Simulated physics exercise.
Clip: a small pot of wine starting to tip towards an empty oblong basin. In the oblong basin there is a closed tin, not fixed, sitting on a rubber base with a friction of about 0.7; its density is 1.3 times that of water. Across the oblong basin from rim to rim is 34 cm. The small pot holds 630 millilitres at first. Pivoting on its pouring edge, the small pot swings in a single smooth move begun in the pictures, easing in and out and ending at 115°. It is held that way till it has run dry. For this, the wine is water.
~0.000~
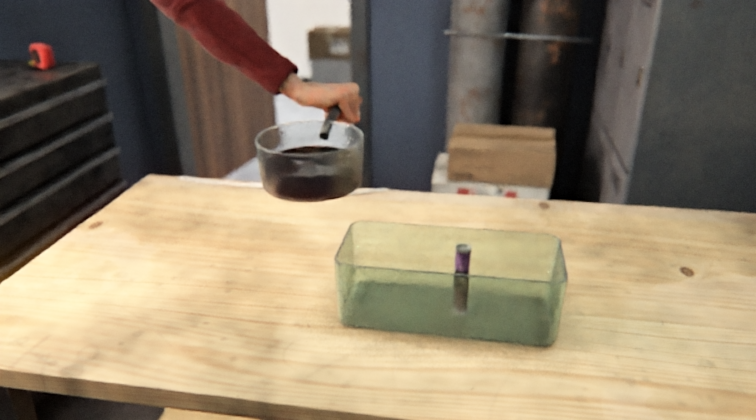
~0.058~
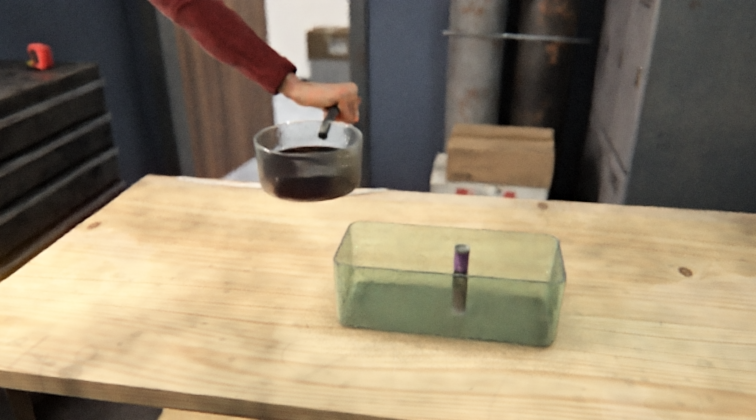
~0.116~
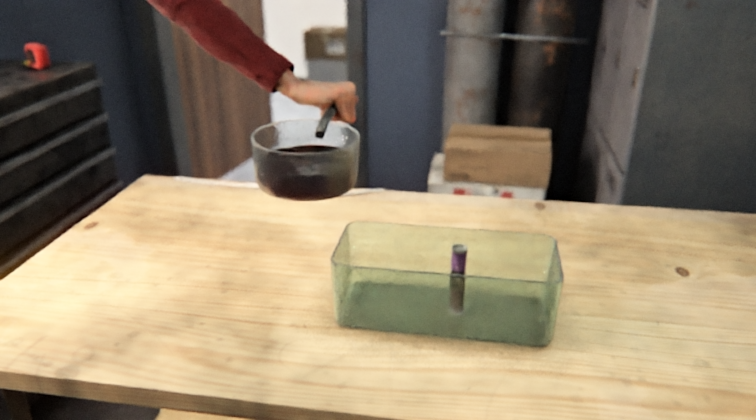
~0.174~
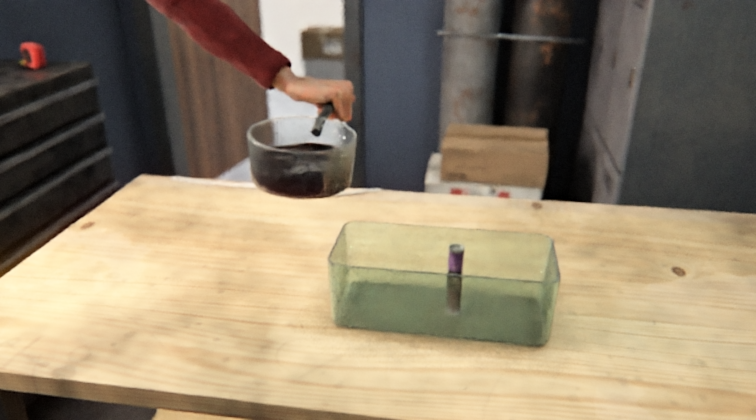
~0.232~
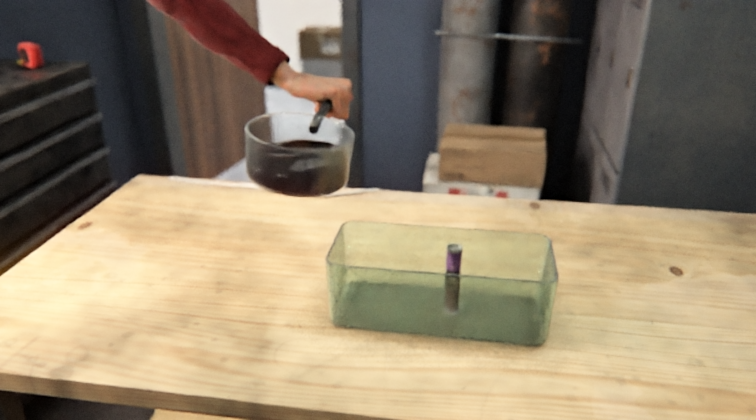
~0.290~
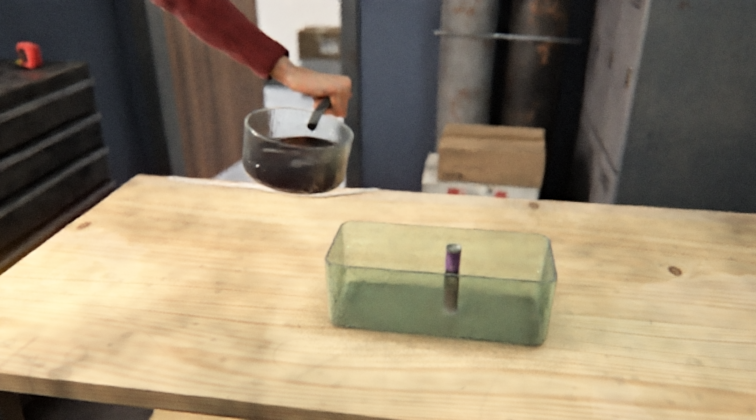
In the video, a hand in a red sleeve holds a small clear pot of dark liquid above a wooden table, then tilts it slightly, while a greenish oblong basin with an upright purple-topped object inside stays on the table.
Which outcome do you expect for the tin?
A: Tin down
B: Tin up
The answer is B.
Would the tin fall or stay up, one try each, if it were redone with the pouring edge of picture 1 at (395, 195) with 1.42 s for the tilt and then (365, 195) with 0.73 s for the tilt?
The tin overturns the first time and overturns the second time.
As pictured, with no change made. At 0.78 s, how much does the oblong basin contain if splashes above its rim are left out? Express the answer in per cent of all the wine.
Near 1 in a hundred.
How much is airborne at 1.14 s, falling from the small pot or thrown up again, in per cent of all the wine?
Roughly 26 %.
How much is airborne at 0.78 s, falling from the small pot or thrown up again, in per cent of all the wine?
Around 30 percent.
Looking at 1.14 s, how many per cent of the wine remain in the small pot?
Remaining share: Approx. 10 %.
Then, 0.78 s in, the tilt is 66° and 70 per cent is still to pour; the tin stands where it began.
Then, 1.14 s in, the tilt is 104° and 11 per cent is still to pour; the tin stands where it began.
Then, 1.51 s in, the tilt is 115° and 0 per cent is still to pour; the tin stands where it began.
Then, 1.92 s in, the tilt is 115° and 0 per cent is still to pour; the tin stands where it began.
Finally, the tin stands where it began.
